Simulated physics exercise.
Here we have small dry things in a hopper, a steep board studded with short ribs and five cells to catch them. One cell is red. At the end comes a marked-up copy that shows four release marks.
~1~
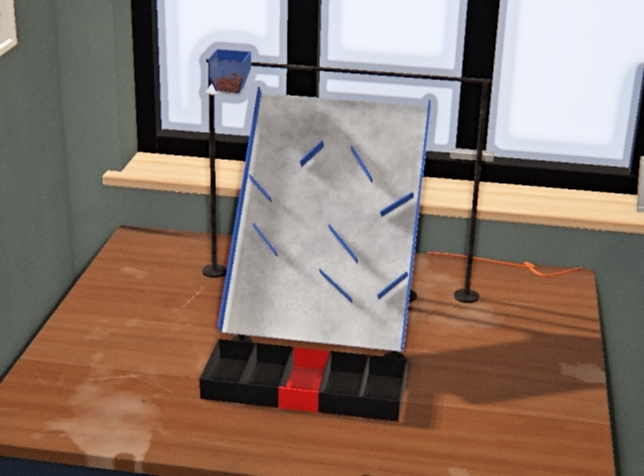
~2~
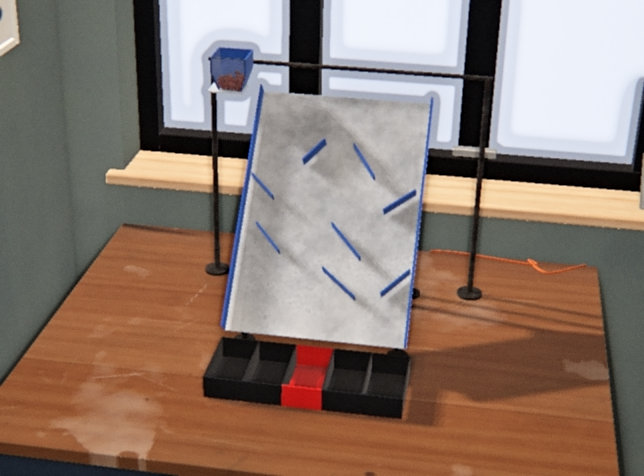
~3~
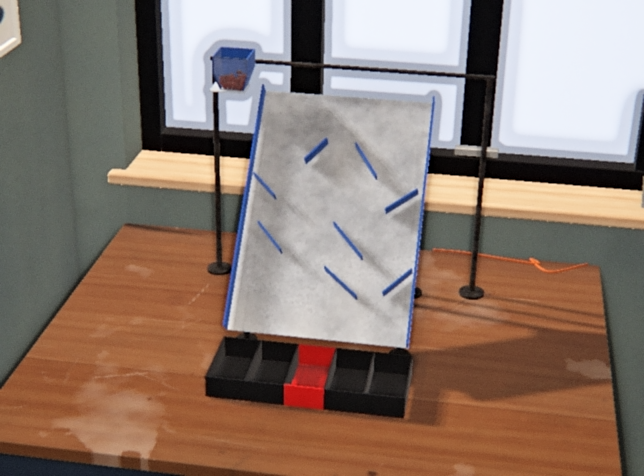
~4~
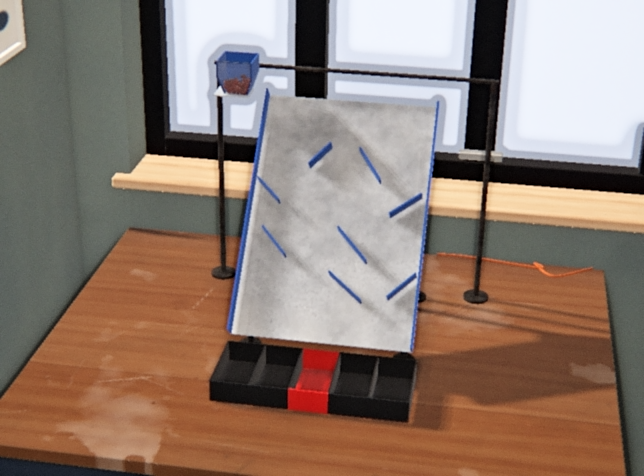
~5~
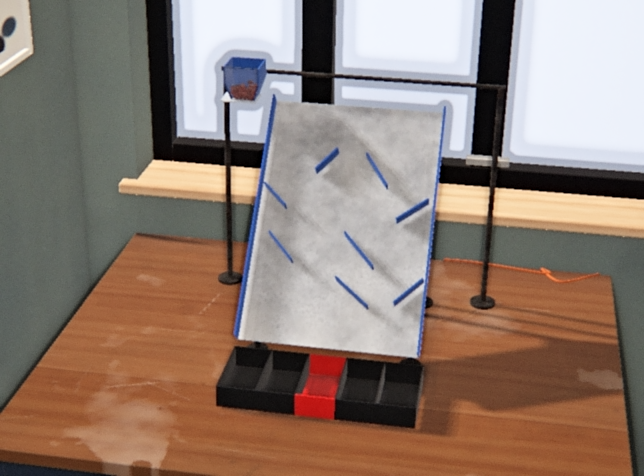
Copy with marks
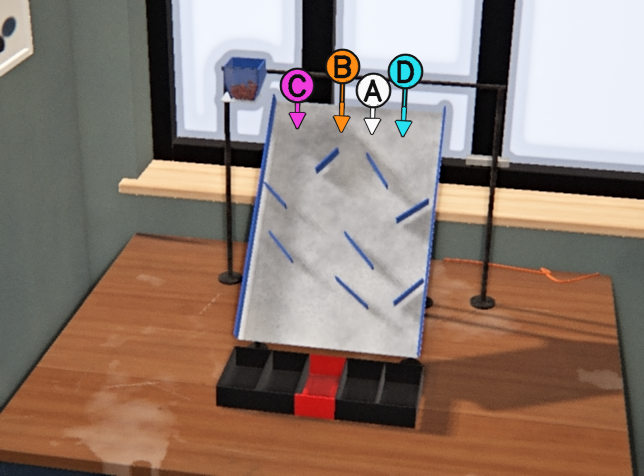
A tilted gray board with short blue ribs stood on a wooden table, above a black tray with one red cell and beside a raised blue hopper; nothing moved except the view, which shifted slightly.
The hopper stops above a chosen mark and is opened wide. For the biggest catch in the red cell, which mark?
Mark C.
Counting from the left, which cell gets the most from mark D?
The fourth from the left.
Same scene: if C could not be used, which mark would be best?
That would be B.
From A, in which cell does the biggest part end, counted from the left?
The fourth from the left.
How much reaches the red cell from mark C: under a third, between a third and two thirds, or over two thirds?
Mark C gives between a third and two thirds.
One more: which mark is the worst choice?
Mark D.
On the marked copy, mark A meets the board at (372, 128); mark B meets the board at (341, 126); mark C meets the board at (297, 122); mark D meets the board at (403, 130).
For mark A, a small part in the red cell, most in other cells, a stray few held on the board, a small part outside the box.
For mark B, about a third in the red cell, about half in other cells, a small part outside the box.
For mark C, about half in the red cell, about a third in other cells, a small part held on the board, a small part outside the box.
For mark D, none in the red cell, most in other cells, a small part held on the board.
